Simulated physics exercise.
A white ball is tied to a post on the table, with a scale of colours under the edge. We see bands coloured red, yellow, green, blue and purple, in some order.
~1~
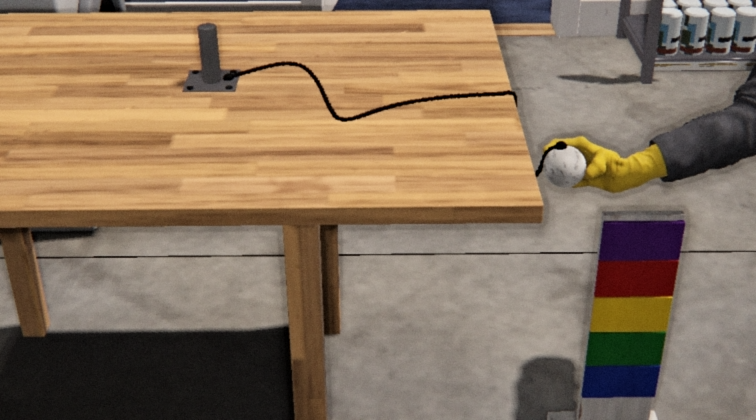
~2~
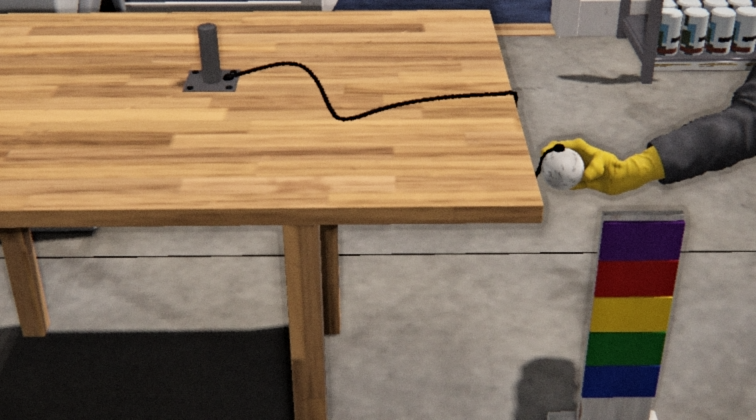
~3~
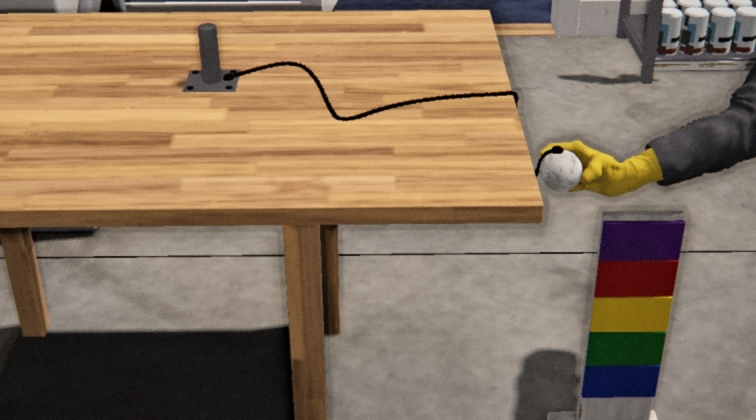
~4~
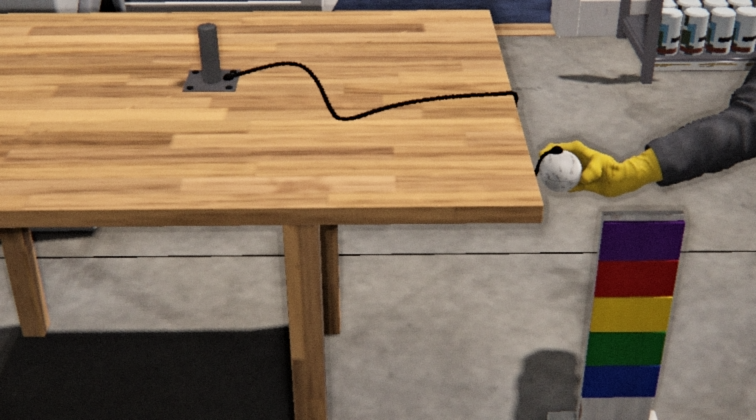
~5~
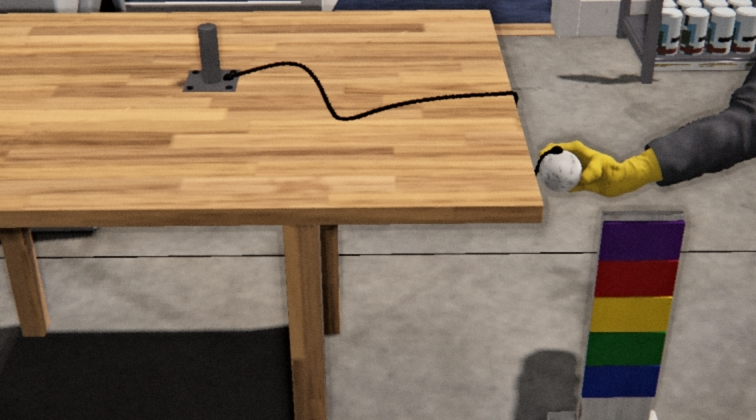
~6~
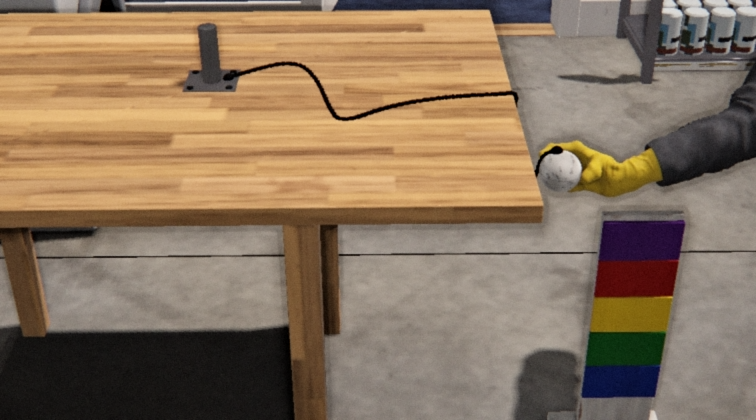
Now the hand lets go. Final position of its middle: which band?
Band: Green.
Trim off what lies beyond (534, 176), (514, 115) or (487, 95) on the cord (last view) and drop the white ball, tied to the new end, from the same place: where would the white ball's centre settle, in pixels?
Estimated positions in order: (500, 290); (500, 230); (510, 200).
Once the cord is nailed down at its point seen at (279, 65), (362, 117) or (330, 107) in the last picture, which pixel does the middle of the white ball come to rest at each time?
Readings in order - (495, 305), (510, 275), (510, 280).
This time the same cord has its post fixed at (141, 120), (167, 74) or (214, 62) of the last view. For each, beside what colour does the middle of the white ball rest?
Answer, in order: Yellow, yellow, green.
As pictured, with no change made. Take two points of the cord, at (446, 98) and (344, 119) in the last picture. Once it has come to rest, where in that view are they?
Final spots: (510, 138), then (449, 89).
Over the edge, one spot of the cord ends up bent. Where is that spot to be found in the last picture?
Around (403, 104).
Soon after, ball near (515, 313); level with yellow.
After that, ball near (480, 321); level with green.
In the end, ball near (494, 327); level with green. The cord holds its middle at green.
